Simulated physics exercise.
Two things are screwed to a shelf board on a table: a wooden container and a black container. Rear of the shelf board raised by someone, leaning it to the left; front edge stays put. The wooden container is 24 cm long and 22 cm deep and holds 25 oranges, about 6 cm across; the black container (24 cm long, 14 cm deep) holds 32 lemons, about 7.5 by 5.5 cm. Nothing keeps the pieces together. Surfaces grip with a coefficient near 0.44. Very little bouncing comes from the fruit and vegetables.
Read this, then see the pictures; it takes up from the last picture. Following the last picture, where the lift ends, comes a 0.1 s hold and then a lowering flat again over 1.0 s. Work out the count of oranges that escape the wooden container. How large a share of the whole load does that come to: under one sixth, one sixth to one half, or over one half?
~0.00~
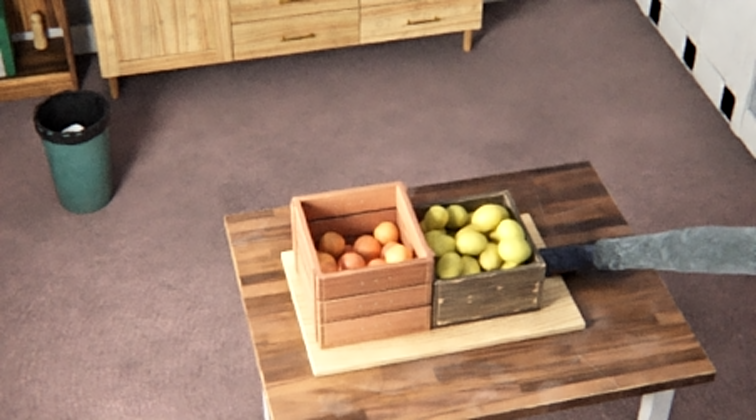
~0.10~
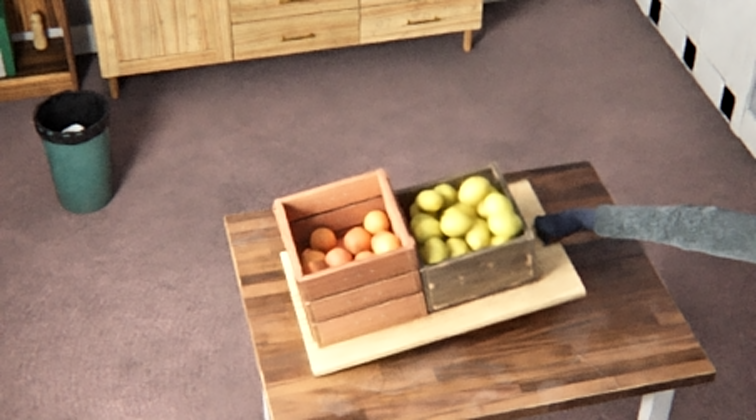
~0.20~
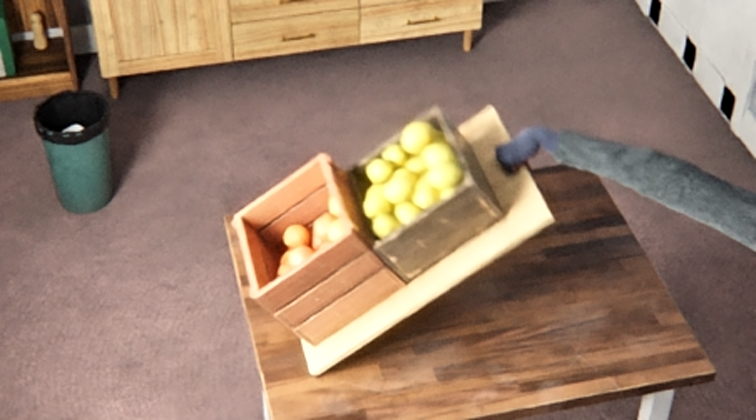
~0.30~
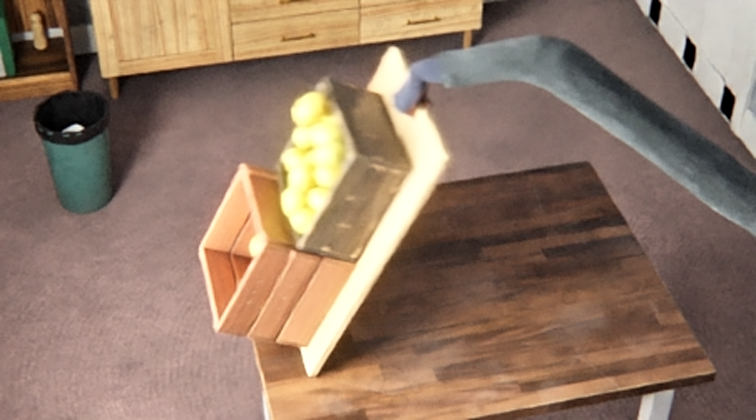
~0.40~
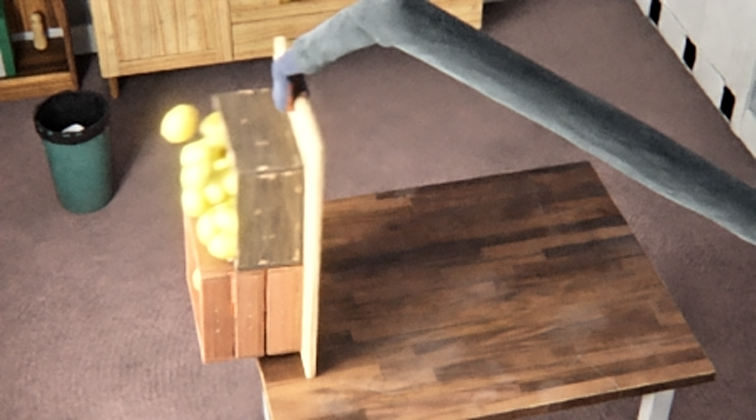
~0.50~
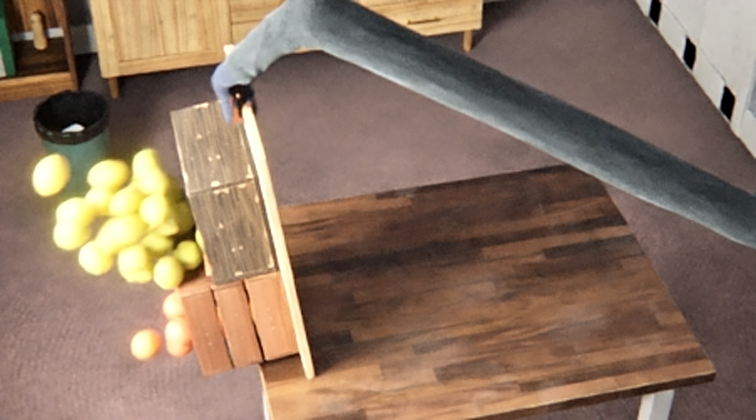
It comes to over one half of the load.
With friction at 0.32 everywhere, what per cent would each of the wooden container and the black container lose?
Wooden container 80, black container 100 per cent.
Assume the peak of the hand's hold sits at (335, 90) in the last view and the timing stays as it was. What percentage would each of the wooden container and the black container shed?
Wooden container 20 %, black container 80 %.
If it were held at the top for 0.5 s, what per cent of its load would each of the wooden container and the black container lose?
Wooden container 100%, black container 100%.
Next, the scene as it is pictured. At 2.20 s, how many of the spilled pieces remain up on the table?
My count comes to close to 0.
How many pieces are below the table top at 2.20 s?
I'd estimate some 50 at that moment.
After 0.77 s, tilt 90°; wooden container 9 in, 16 out and black container 0 in, 32 out.
After 1.11 s, tilt 47°; wooden container 7 in, 18 out and black container 0 in, 32 out.
After 1.59 s, tilt 0°; wooden container 7 in, 18 out and black container 0 in, 32 out.
Final count (at 2.20 s), wooden container 7 in, 18 out and black container 0 in, 32 out. Asked share, 18 of 25, 72 per cent.
